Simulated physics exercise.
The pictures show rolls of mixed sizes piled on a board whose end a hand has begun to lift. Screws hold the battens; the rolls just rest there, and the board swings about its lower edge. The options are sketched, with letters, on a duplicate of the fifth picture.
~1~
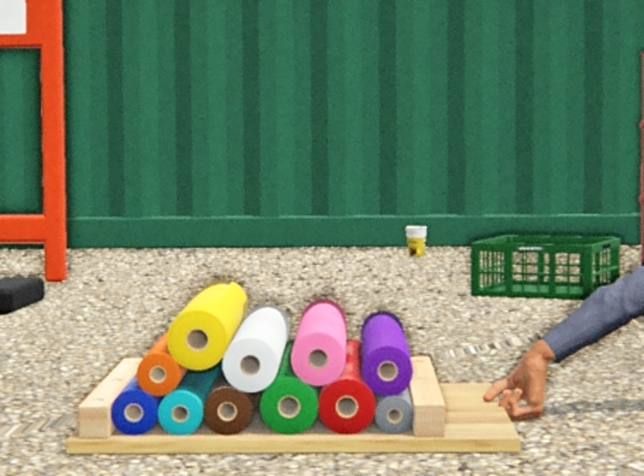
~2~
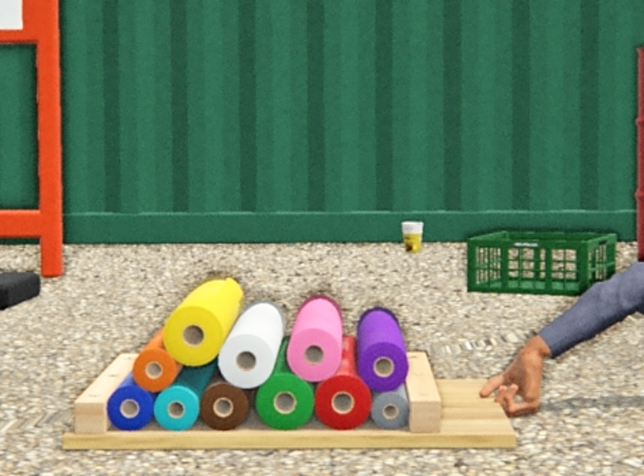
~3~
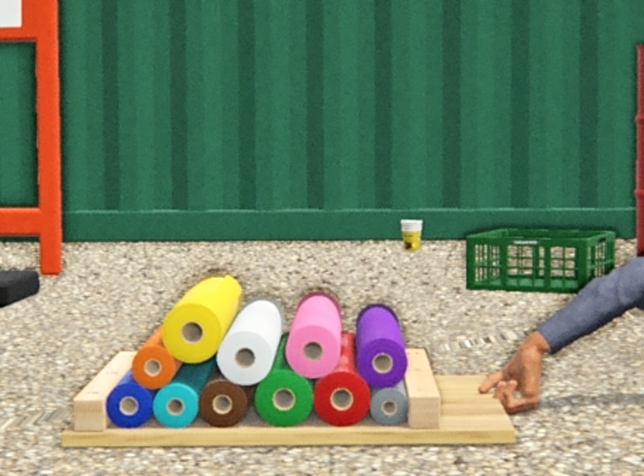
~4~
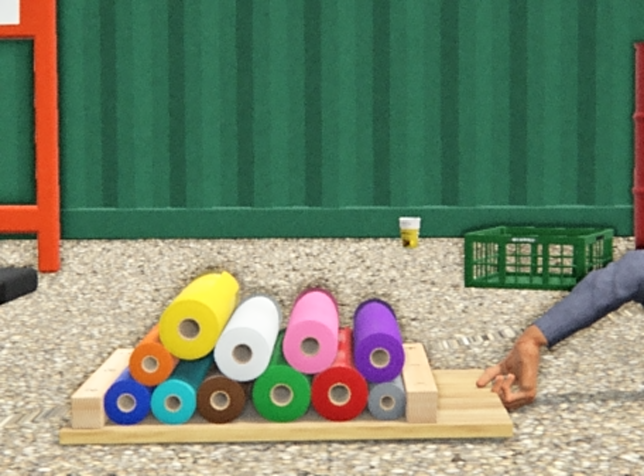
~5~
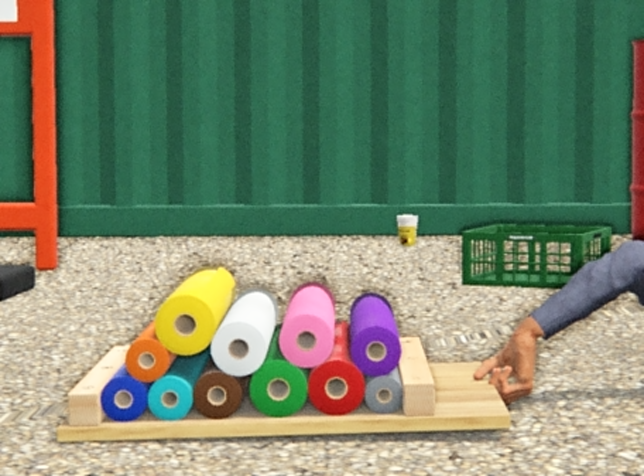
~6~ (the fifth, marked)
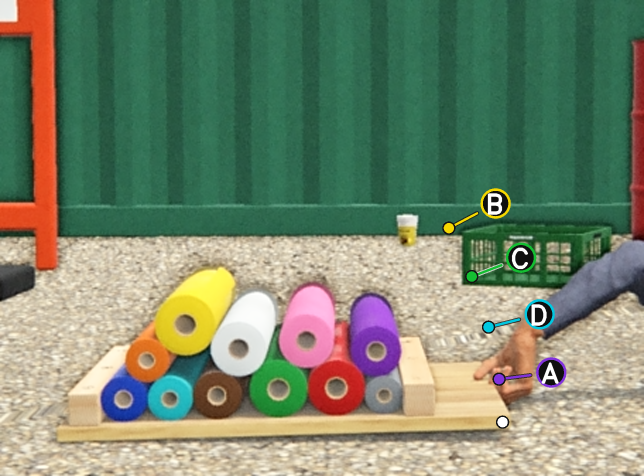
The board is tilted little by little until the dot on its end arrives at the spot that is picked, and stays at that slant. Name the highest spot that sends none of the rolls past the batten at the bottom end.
The answer is mark D.
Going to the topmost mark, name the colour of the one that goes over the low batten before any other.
First is the orange one.
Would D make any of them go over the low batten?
No.
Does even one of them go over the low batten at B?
Yes, at B.
On the marked copy, A at (499, 379); B at (449, 228); C at (472, 277); D at (489, 327); the white dot at (503, 422).
Following D. Soon after the start, board at 12°.
Later, board at 14°.
In the end, board at 14°, none over the low batten.
As for the rest, A none over the low batten; B three over the low batten (orange, white, yellow); C three over the low batten (orange, white, yellow).
